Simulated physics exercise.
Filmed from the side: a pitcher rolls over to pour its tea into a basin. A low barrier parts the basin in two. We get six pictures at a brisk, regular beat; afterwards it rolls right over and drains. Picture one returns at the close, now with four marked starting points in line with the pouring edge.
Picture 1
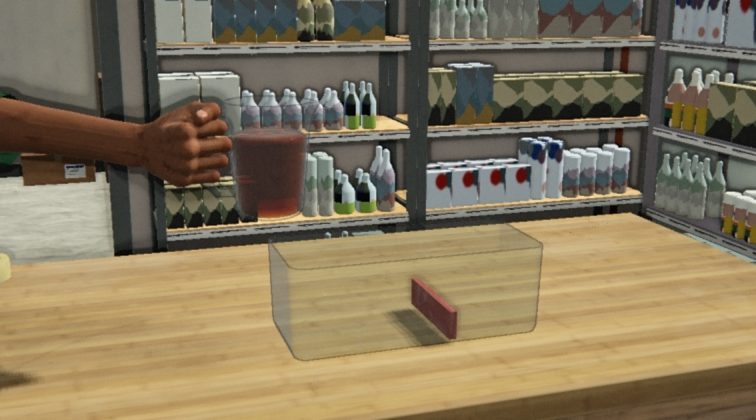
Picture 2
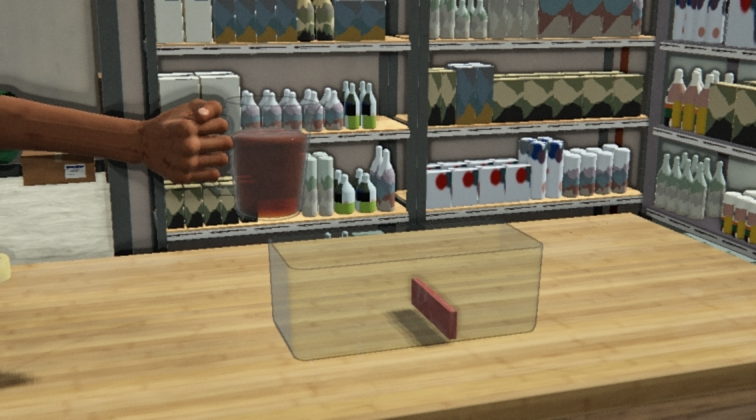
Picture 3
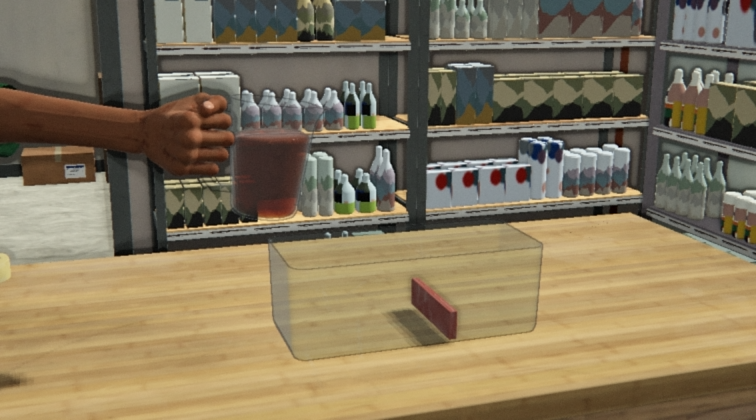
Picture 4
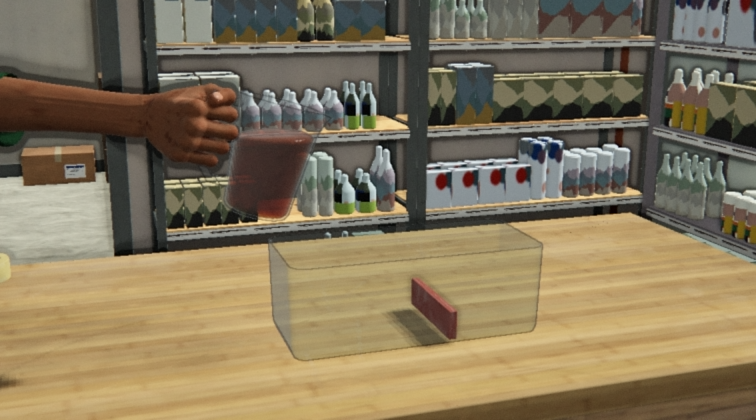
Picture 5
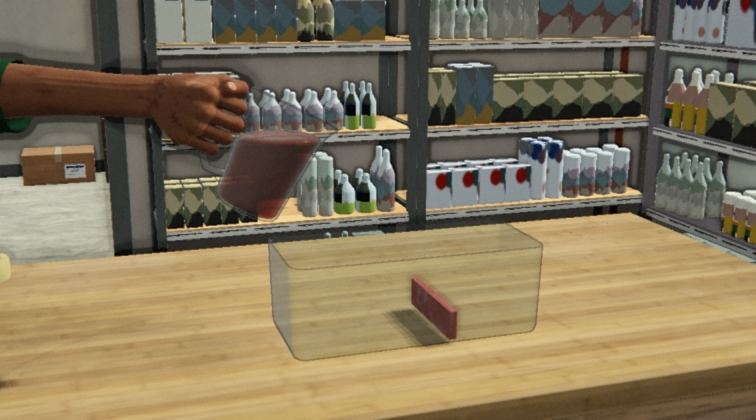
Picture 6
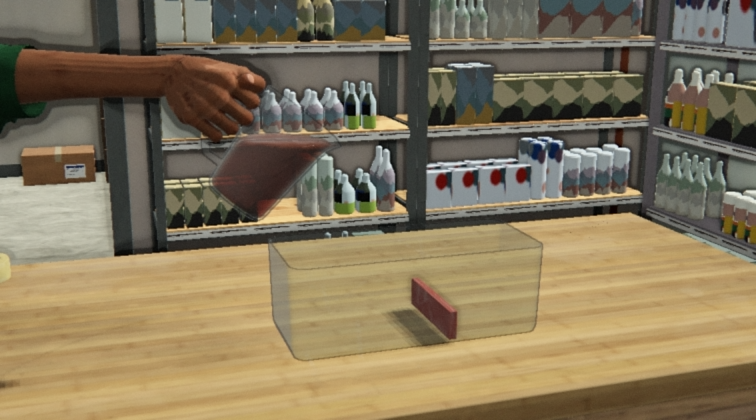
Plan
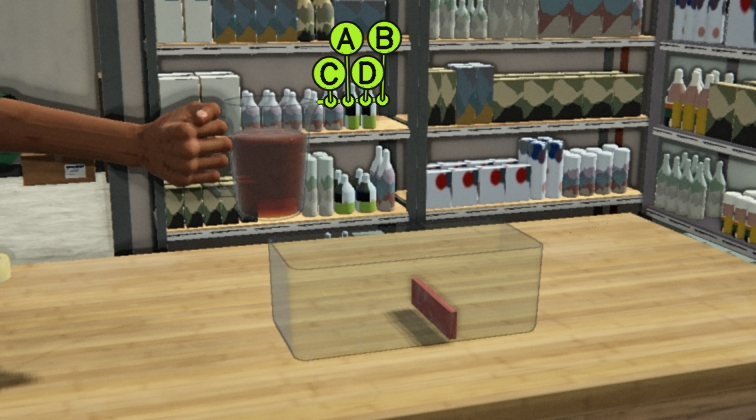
A hand held a clear pitcher of reddish-brown tea above a see-through basin with a low red barrier inside, keeping it upright at first, then steadily tilting it over to the right.
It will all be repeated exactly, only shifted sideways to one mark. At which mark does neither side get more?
Take B.
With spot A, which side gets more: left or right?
More ends on the left.
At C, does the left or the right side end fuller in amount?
More ends on the left.
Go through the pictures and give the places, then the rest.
Upright, lip at (318, 101); basin from (291, 360) to (534, 329); top of the wall at (433, 294); nothing has left yet, in the first frame.
Upright, lip at (320, 103); nothing has left yet, in the second frame.
Tipped about 7°, lip at (324, 108); nothing has left yet, in the third frame.
Tipped about 16°, lip at (331, 117); nothing has left yet, in the fourth frame.
Tipped about 27°, lip at (336, 129); nothing has left yet, in the fifth frame.
Tipped about 40°, lip at (340, 145); nothing has left yet, in the sixth frame.
In lime, A at (348, 100); B at (382, 99); C at (330, 101); D at (365, 100).
With A, about 92 % ends left of the wall and 6 % right of it; 3 % is lost outside.
With B, about 49 % ends left of the wall and 51 % right of it.
With C, about 92 % ends left of the wall and 7 % right of it.
With D, about 88 % ends left of the wall and 10 % right of it.
